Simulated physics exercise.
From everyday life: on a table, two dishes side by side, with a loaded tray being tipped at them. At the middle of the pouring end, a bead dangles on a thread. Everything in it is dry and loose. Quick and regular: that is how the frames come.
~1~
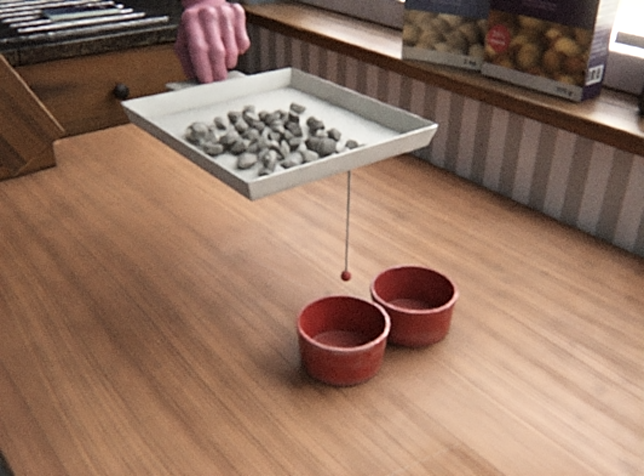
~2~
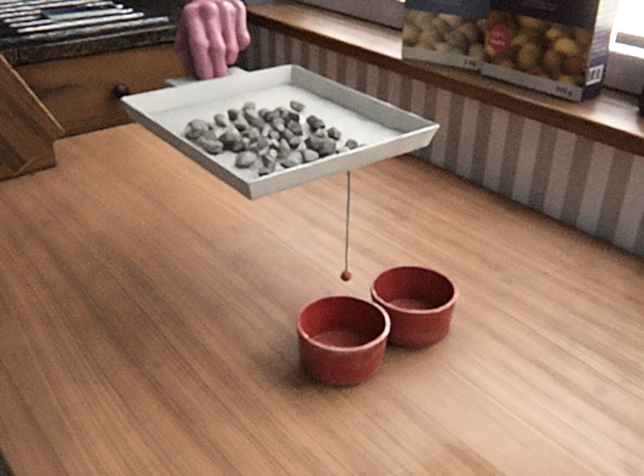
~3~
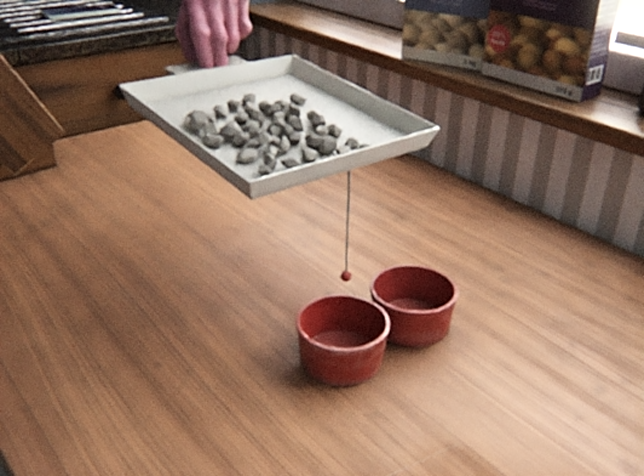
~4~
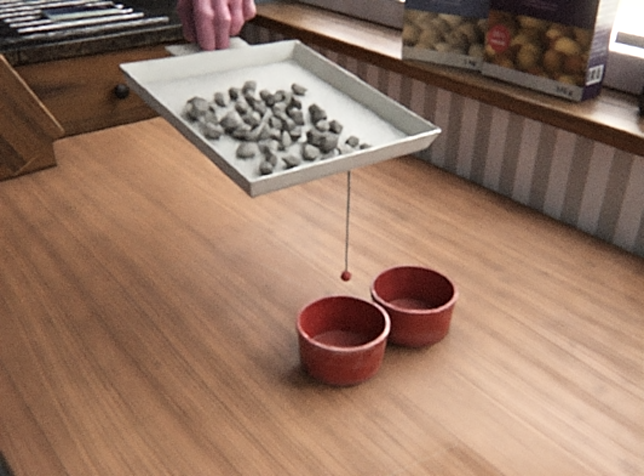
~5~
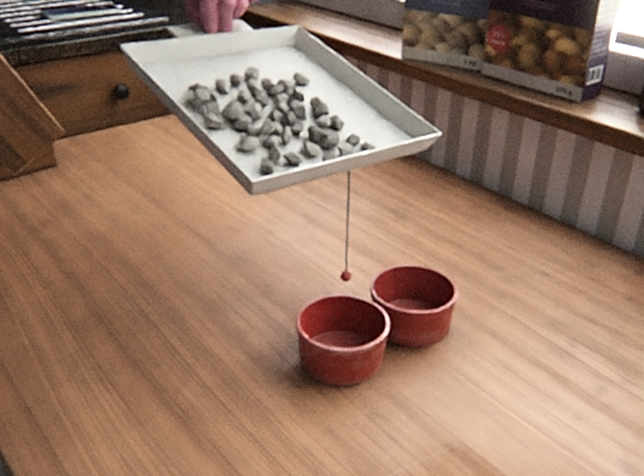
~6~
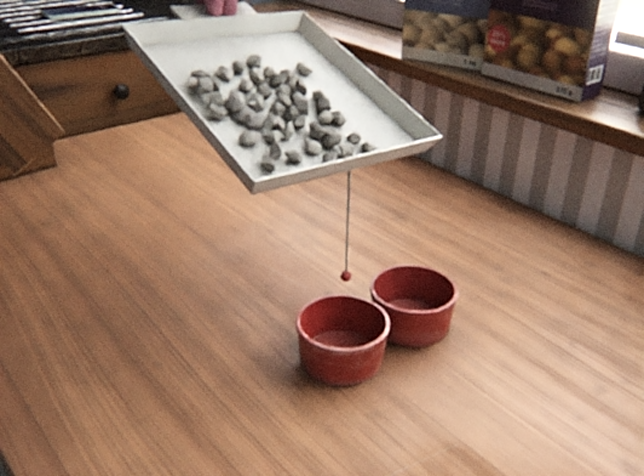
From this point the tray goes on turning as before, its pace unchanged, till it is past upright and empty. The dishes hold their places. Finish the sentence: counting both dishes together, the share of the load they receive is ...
The share is greater than half.
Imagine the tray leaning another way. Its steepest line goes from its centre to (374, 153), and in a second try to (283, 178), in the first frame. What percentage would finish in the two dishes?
50 % and 20 %.
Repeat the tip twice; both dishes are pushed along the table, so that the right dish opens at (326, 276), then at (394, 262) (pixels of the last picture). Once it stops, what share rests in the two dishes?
The first try yields 0% and the second yields 10%.
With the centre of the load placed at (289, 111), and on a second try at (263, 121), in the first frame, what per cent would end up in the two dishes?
You'd get near 60 percent first and near 70 percent next.
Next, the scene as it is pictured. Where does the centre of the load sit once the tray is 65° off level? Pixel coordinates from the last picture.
In the last view, the load is centred near (355, 151).
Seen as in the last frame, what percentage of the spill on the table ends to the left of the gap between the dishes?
I'd say some 10 in a hundred.
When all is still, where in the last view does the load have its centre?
Last view, centre at rest - approx. (399, 323).
Soon after the last picture, tray tipped steeply; nearly all on the tray; a small part in the air.
A little later, tray tipped past a quarter turn; about a quarter on the tray; a small part in the left dish; a small part in the right dish; a small part outside both; about a third in the air.
Later still, tray tipped past a quarter turn; about a quarter in the left dish; about half in the right dish; about a quarter outside both.
At rest, tray tipped past a quarter turn; about a quarter in the left dish; about half in the right dish; about a quarter outside both.
